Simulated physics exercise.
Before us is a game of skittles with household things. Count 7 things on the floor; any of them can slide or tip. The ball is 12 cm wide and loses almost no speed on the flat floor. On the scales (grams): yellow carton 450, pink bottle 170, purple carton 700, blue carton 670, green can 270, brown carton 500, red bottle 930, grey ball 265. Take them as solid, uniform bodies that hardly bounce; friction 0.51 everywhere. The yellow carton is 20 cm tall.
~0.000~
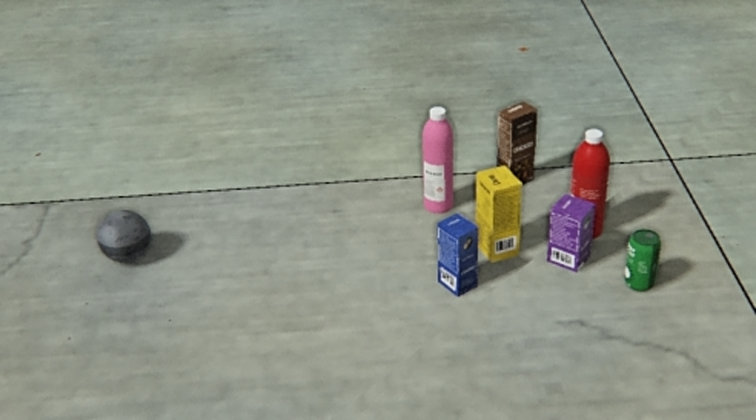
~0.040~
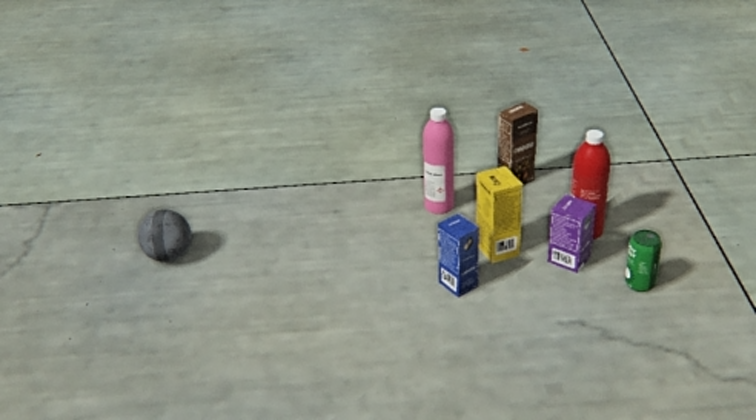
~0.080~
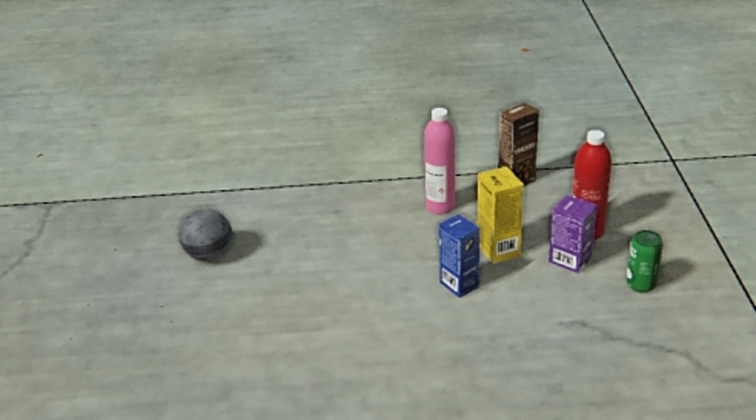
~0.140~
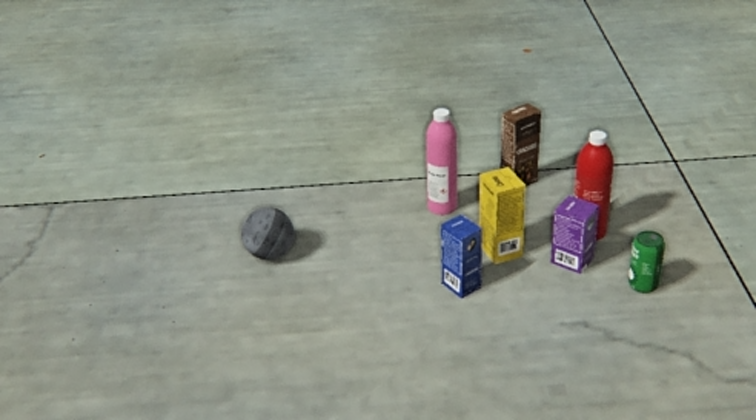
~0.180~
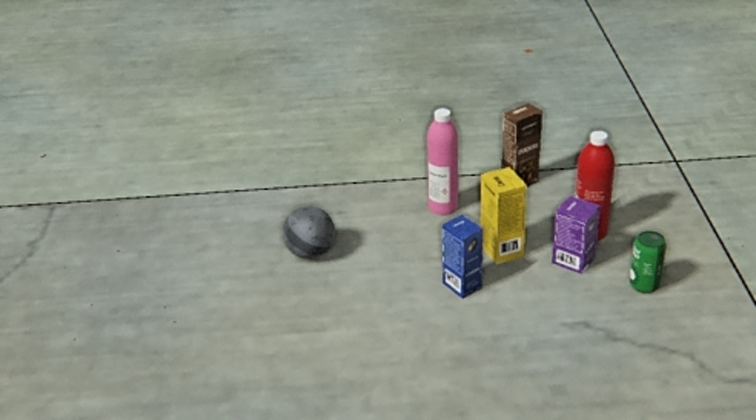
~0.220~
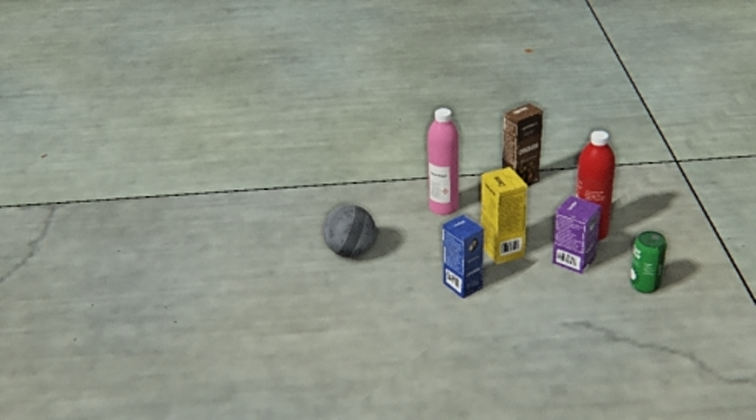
A pale, worn concrete floor crossed by dark seams is seen from above at an angle. Grouped on the right stand a pink bottle, a red bottle, brown, yellow, blue and purple cartons, and a green can, with a dark grey ball apart at left. The ball rolls steadily rightward toward the group, narrowing the gap, while the objects stay standing and the view barely shifts.
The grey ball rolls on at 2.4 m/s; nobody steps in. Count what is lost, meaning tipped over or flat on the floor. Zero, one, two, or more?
Tipped or gone: Zero.
By 0.42 s, ball 82 cm along; grey ball near (481, 221); yellow carton tilted 9° near (528, 215).
By 0.62 s, ball 82 cm along; grey ball near (480, 238); yellow carton tilted 8° near (538, 215).
By 2.02 s, ball 76 cm along; grey ball near (455, 222); yellow carton 7 cm from its spot near (533, 214).
When it is over (4.0 s), all 7 within 8 cm of the start. End places, in pixels of the last picture, yellow carton near (533, 214), pink bottle near (444, 162).
